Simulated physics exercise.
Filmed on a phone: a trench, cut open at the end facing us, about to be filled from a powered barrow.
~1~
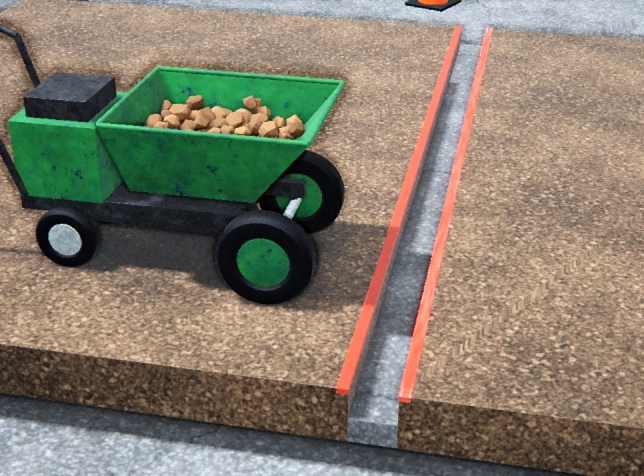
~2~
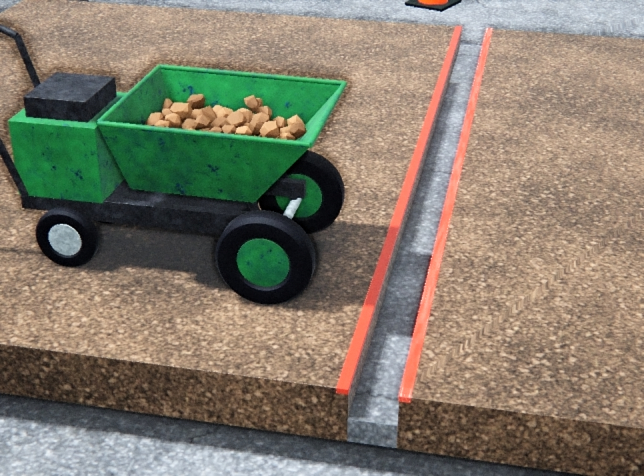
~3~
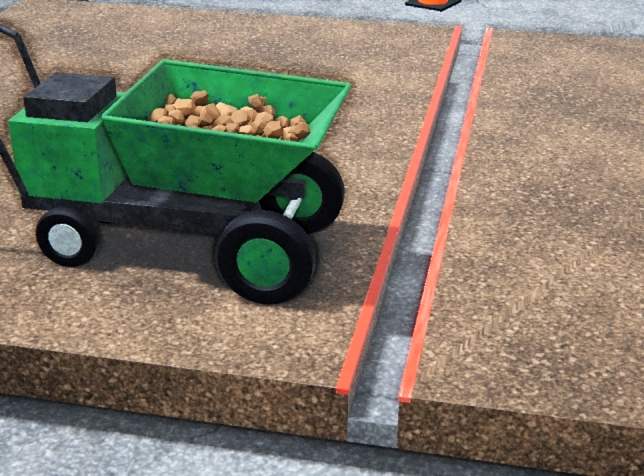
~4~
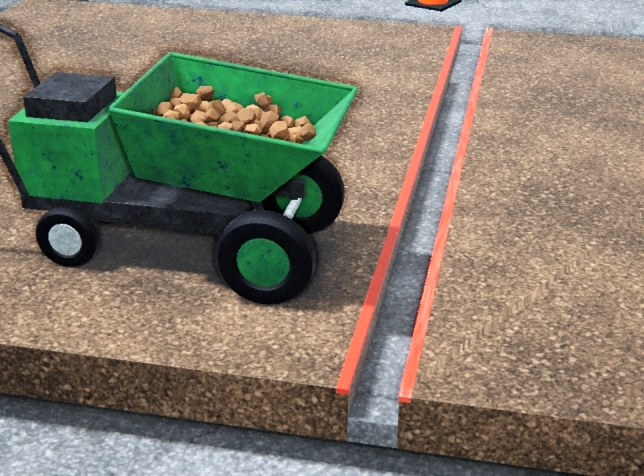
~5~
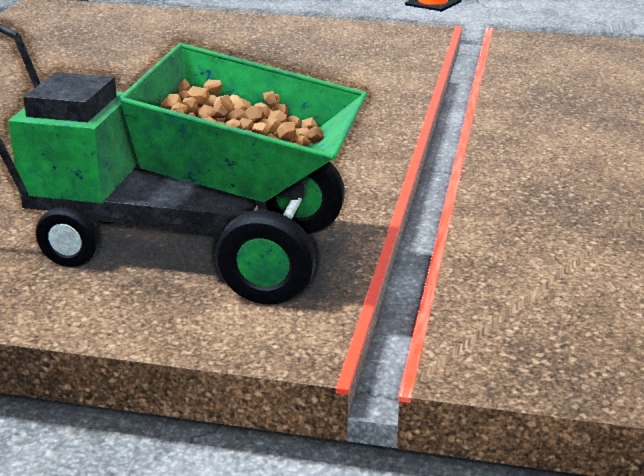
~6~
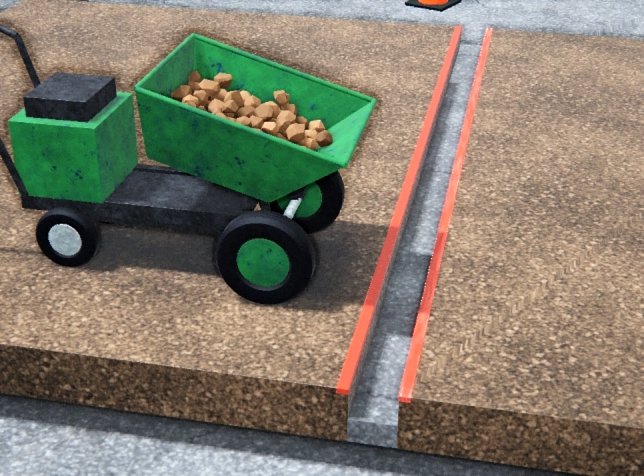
A green powered barrow with black tyres stands on the left of a brown, speckled slab of ground, seen from above and to one side by a still camera. Tan clay clods lie in its skip, and to the right a narrow grey trench edged with orange-red strips runs back from the cut near face. The skip starts level, then its back end rises steadily and it tilts clearly rightward, while the wheels stay put.
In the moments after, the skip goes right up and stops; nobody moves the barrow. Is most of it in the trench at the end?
It catches only the smaller part.
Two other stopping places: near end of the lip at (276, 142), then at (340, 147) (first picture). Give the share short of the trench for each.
In turn 0 and 0 in a hundred.
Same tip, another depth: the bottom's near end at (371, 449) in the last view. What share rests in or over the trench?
Near 20 %.
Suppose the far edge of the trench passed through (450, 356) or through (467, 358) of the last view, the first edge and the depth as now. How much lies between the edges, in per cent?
Near 70 % and 80 %.
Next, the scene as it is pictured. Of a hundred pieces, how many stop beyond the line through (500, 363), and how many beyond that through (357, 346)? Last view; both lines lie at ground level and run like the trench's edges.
First some 20, then 80 per cent.
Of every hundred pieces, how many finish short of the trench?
Near 0 %.
Just after the last frame, skip tipped steeply; every one in the skip.
A moment on, skip tipped right over; the larger part in the skip; just a few in or heaped over the trench; roughly a quarter beyond it.
Further on, skip tipped right over; roughly a quarter in the skip; about a tenth in or heaped over the trench; roughly two thirds beyond it.
When it is over, skip tipped right over; about a tenth in the skip; roughly a quarter in or heaped over the trench; roughly two thirds beyond it.
